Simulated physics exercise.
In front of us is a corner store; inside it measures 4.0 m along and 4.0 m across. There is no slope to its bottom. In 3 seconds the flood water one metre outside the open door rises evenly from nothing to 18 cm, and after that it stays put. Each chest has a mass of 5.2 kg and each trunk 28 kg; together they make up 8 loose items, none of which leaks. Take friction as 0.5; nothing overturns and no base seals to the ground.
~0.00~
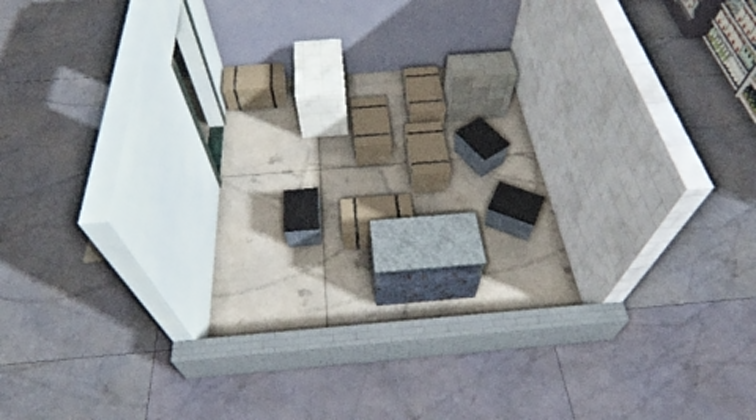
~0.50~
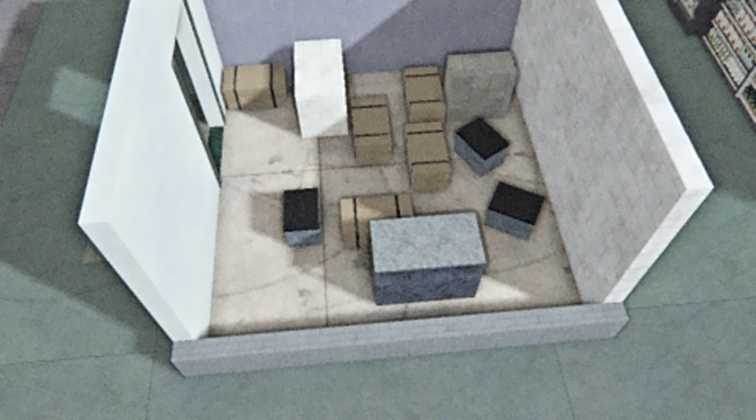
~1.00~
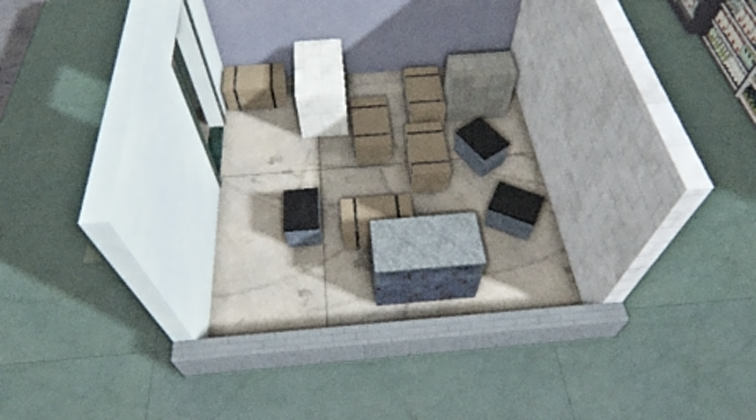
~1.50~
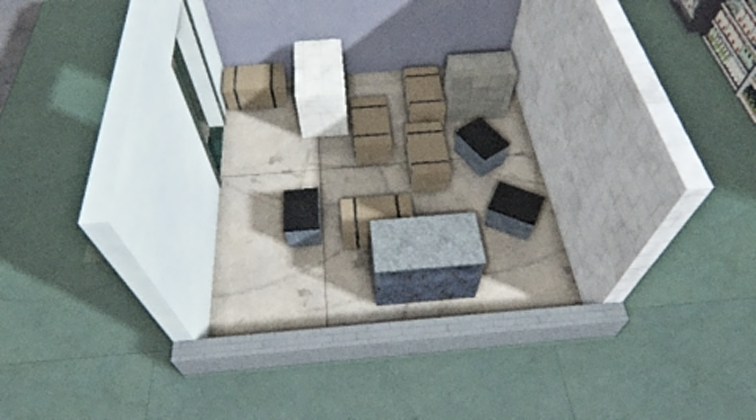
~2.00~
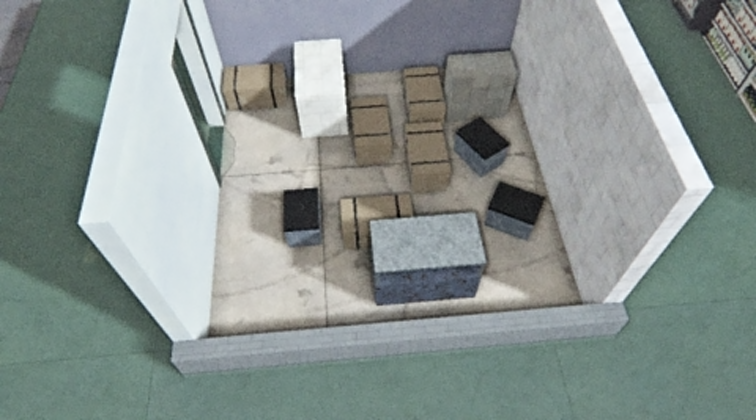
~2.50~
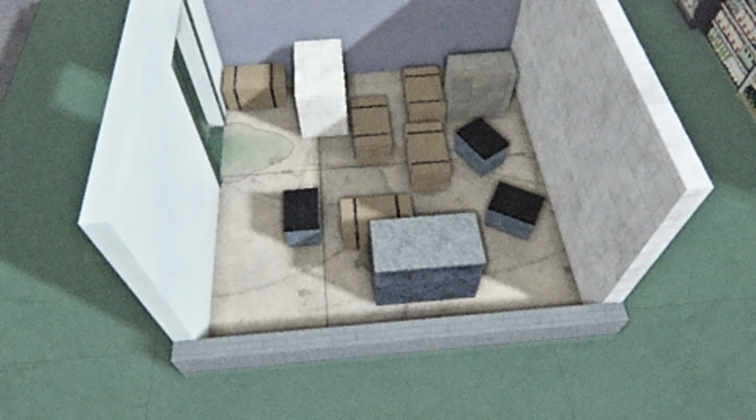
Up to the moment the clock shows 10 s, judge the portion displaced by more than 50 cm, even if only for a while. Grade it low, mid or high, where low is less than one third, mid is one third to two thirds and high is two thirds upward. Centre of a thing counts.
Grade: Low.
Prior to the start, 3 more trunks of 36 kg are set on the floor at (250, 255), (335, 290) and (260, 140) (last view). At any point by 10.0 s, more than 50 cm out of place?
Within the limit; within the limit; within the limit.
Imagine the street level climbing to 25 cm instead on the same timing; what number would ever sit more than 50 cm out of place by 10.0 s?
It would come to 5 of them.
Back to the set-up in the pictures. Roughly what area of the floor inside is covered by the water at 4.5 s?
Roughly 4.5 m2.
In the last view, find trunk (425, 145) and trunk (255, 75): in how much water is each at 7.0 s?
About 4 and 10 cm.
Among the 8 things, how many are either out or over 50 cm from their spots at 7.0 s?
The number comes to 1.
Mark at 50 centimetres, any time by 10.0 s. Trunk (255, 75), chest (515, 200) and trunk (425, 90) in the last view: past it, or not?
One by one: Below; above; below.
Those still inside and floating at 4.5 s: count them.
Just then, the number is 0.
After 3.5 s 0 of 8 are over 50 cm from their spots; 0 afloat.
After 4.5 s 0 of 8 are over 50 cm from their spots; 0 afloat.
After 7.0 s 1 of 8 are over 50 cm from their spots; 2 afloat.
After 10.0 s 2 of 8 are over 50 cm from their spots, and 2 have been at some point; 3 afloat.
